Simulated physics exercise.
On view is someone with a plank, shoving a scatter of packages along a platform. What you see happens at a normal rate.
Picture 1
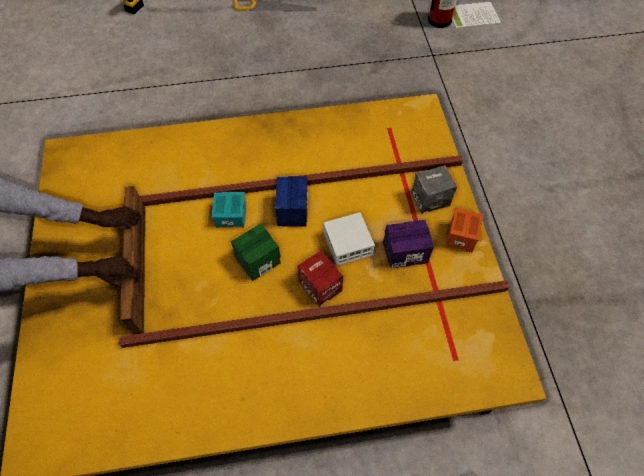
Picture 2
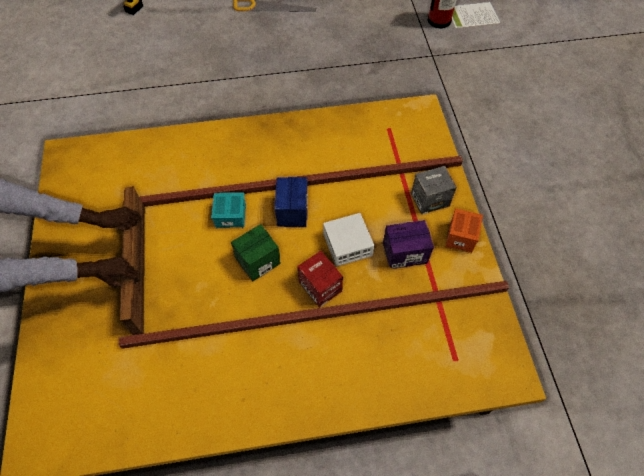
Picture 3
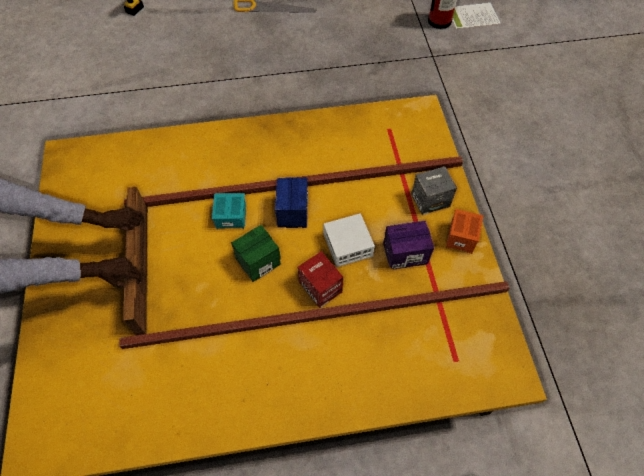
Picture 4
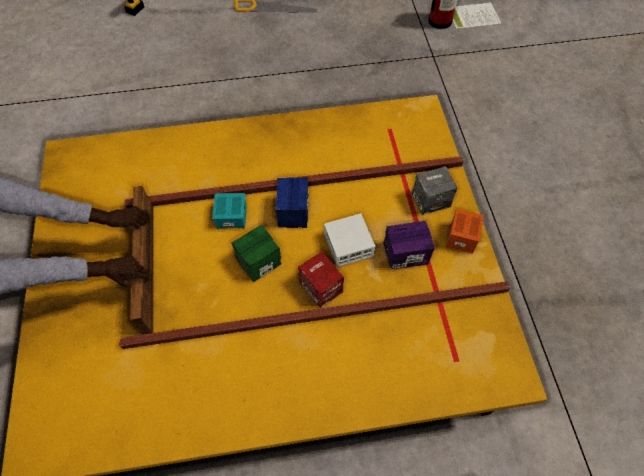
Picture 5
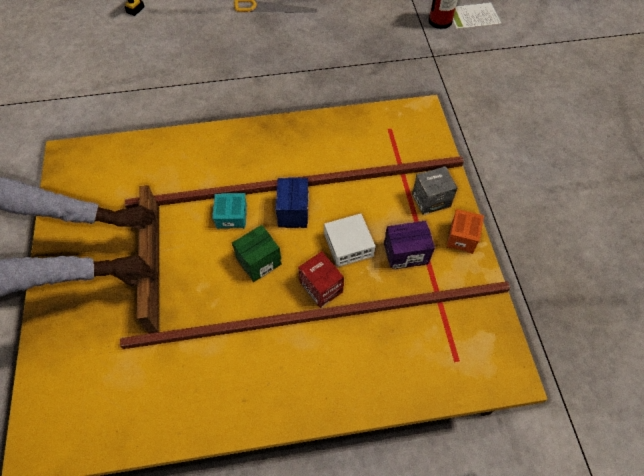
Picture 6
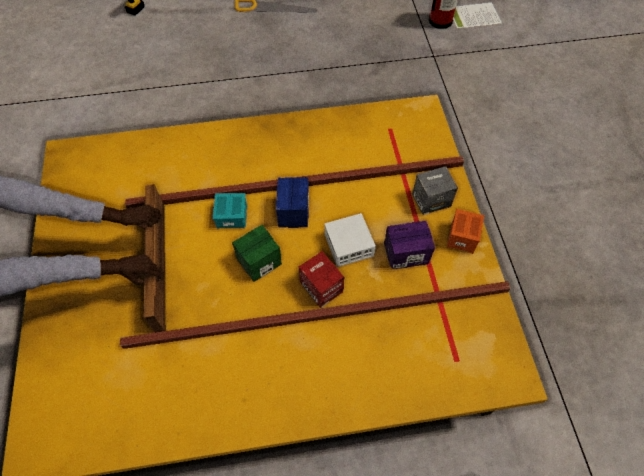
Two hands slide a wooden plank slightly right toward scattered colourful boxes, which stay still.
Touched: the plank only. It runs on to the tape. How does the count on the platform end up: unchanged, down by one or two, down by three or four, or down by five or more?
Three or four tumble down.
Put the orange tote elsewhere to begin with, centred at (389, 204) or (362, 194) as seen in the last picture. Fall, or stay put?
First place: It drops down; second place: It drops down.
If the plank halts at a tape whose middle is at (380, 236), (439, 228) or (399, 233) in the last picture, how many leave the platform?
In order, the counts are 1, 5 and 2.
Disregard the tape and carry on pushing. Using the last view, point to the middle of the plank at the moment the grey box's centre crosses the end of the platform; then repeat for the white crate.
I'd say about (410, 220) for the first one and about (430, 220) for the second.
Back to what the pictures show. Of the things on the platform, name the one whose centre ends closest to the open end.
The one is the white crate.
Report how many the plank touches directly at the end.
Number in contact with it: 3.
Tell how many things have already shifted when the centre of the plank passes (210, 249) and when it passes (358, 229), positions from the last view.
That makes 0 at the first spot and 7 at the second.
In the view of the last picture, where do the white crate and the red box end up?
The white crate at (474, 224), the red box at (450, 269).
Early on, none off yet; orange tote at rest near (465, 232); grey box at rest near (434, 191); purple parcel at rest near (409, 245).
A while later, none off yet; orange tote moving near (467, 231); grey box at rest near (434, 191); purple parcel travelled a little near (433, 243).
Finally, the number that fall off is three or four; lost, purple parcel, grey box and orange tote.
